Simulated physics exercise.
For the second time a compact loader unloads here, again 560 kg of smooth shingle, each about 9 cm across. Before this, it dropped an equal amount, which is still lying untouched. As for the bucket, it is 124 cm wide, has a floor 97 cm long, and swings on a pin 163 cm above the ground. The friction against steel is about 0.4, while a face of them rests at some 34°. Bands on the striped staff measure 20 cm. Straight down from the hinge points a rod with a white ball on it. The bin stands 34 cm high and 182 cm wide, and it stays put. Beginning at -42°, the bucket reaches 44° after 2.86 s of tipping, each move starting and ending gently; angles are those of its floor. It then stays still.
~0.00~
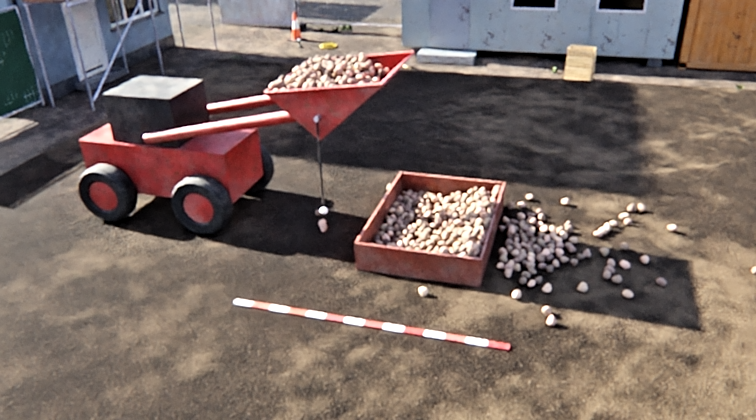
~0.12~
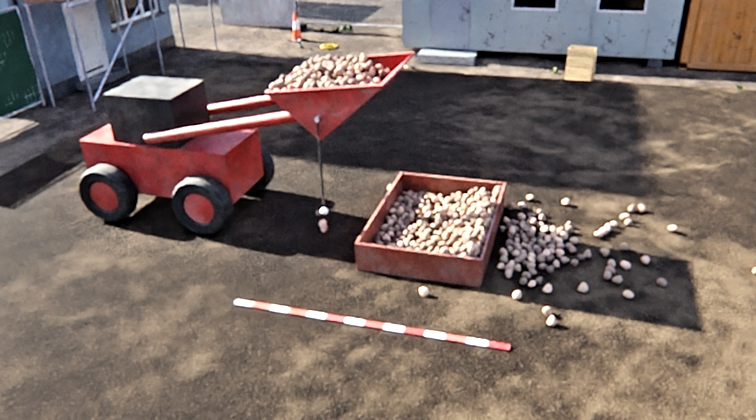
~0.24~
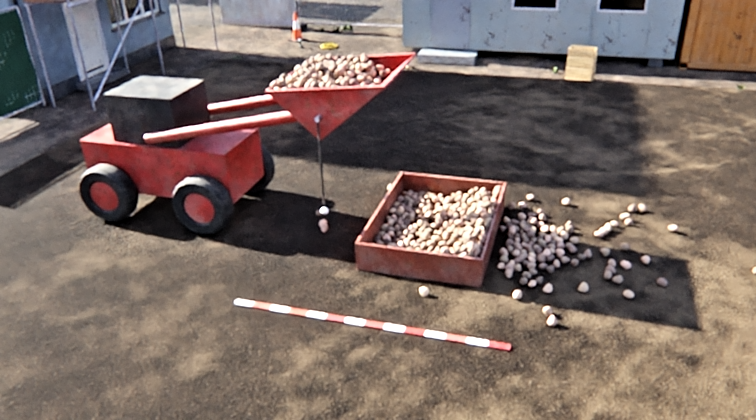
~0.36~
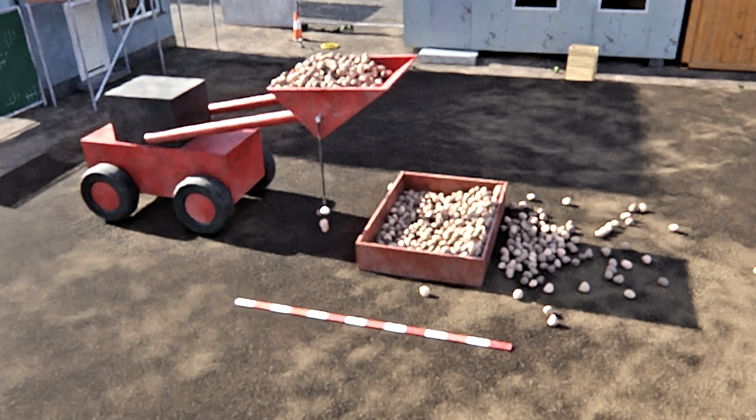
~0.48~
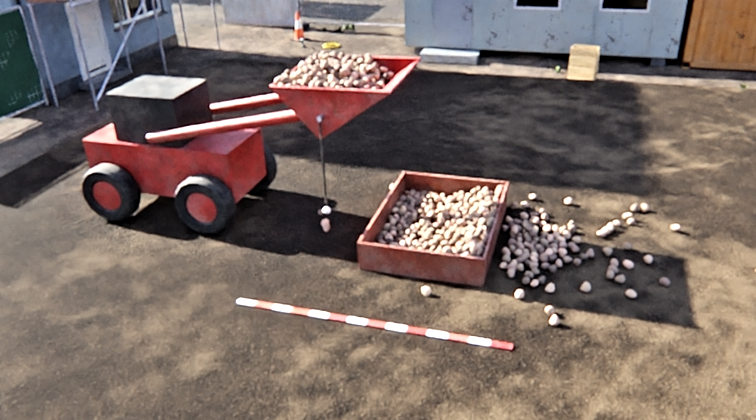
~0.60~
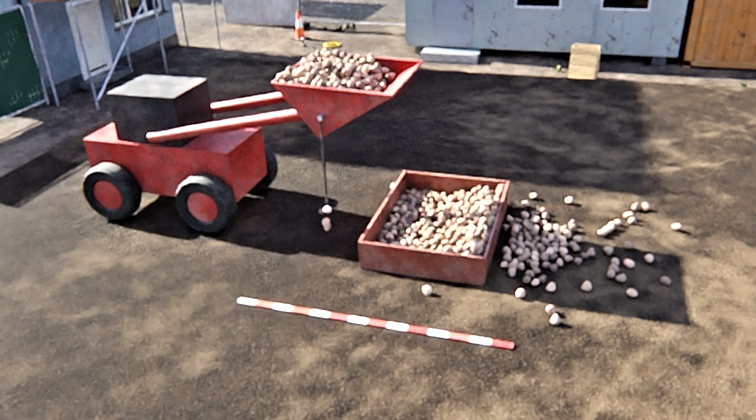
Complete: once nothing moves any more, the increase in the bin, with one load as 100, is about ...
... 99.
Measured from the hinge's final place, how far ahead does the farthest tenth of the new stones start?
Around 140 cm.
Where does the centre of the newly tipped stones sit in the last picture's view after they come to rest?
Roughly at pixel (431, 216).
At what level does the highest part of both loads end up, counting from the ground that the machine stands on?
Close to 46 centimetres up.
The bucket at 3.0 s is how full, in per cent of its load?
Some 0 %, roughly, is held.
After 2.1 s the floor is at 30°; in per cent of one load, 74 in the bucket, 1 short of the bin, 104 in the bin, 21 beside or beyond the bin; the foremost stones are at (660, 234).
After 3.0 s the floor is at 44°; in per cent of one load, 0 in the bucket, 1 short of the bin, 178 in the bin, 21 beside or beyond the bin; the foremost stones are at (660, 234).
After 3.3 s the floor is at 44°; in per cent of one load, 0 in the bucket, 1 short of the bin, 178 in the bin, 22 beside or beyond the bin; the foremost stones are at (660, 234).
After 6.1 s the floor is at 44°; in per cent of one load, 0 in the bucket, 1 short of the bin, 178 in the bin, 22 beside or beyond the bin; the foremost stones are at (660, 234). Net gain in the bin, 99.
